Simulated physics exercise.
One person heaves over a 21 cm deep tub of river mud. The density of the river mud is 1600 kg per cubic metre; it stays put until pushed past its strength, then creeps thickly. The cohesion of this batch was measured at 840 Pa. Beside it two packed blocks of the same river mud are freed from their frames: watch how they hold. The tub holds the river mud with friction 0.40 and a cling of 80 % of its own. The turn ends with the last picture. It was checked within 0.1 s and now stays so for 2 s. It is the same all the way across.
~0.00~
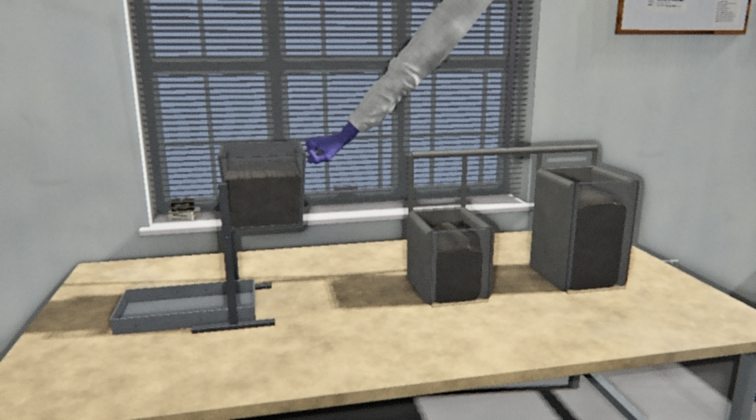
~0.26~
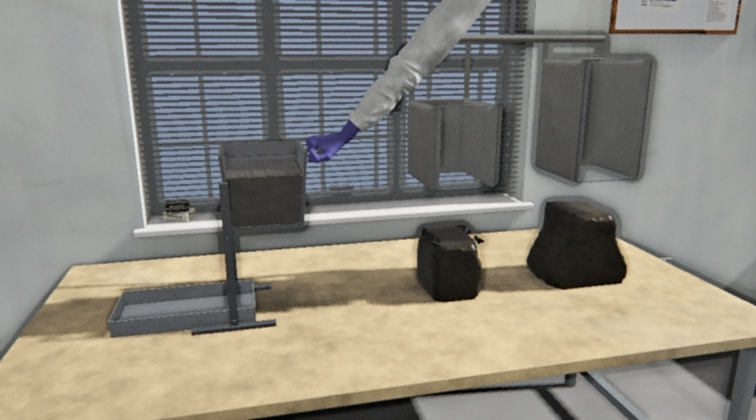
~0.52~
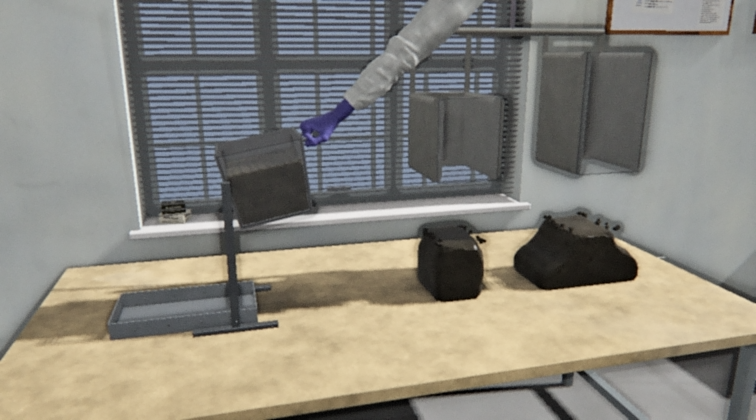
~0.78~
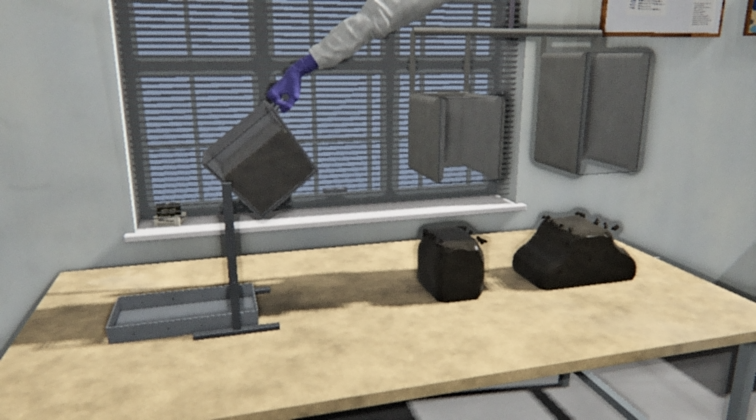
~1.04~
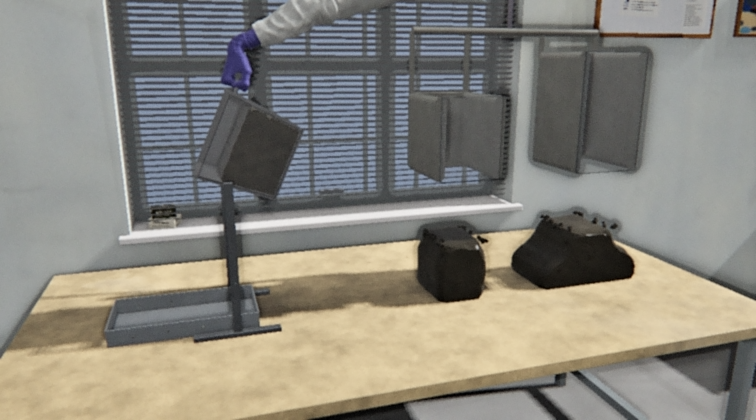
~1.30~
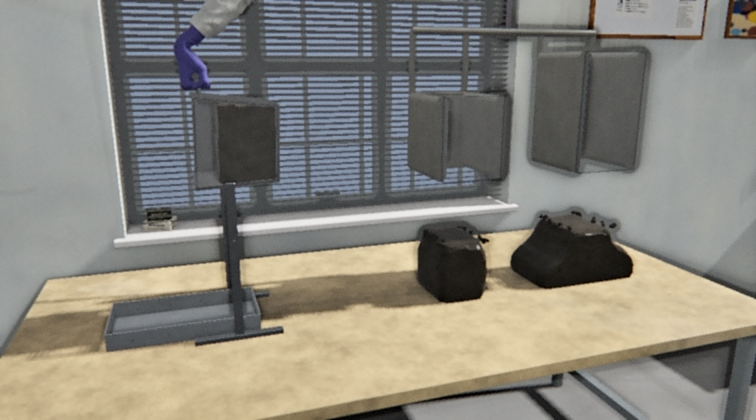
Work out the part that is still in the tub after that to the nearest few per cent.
Close to 100 per cent.
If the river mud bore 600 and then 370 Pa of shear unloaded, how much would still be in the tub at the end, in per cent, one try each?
In that order: 70 %, 50 %.
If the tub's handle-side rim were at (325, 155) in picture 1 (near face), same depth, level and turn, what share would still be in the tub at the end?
In that case some 55 per cent.
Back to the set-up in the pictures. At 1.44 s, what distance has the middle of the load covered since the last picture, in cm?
Some 0 cm.
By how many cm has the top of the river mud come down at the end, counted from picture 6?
Some 0 cm.
After 1.44 s, the tub is at 88 degrees and holds 100 %.
After 1.61 s, the tub is at 88 degrees and holds 100 %.
After 1.78 s, the tub is at 88 degrees and holds 100 %.
After 1.95 s, the tub is at 88 degrees and holds 100 %.
After 3.30 s, the tub is at 88 degrees and holds 100 %.
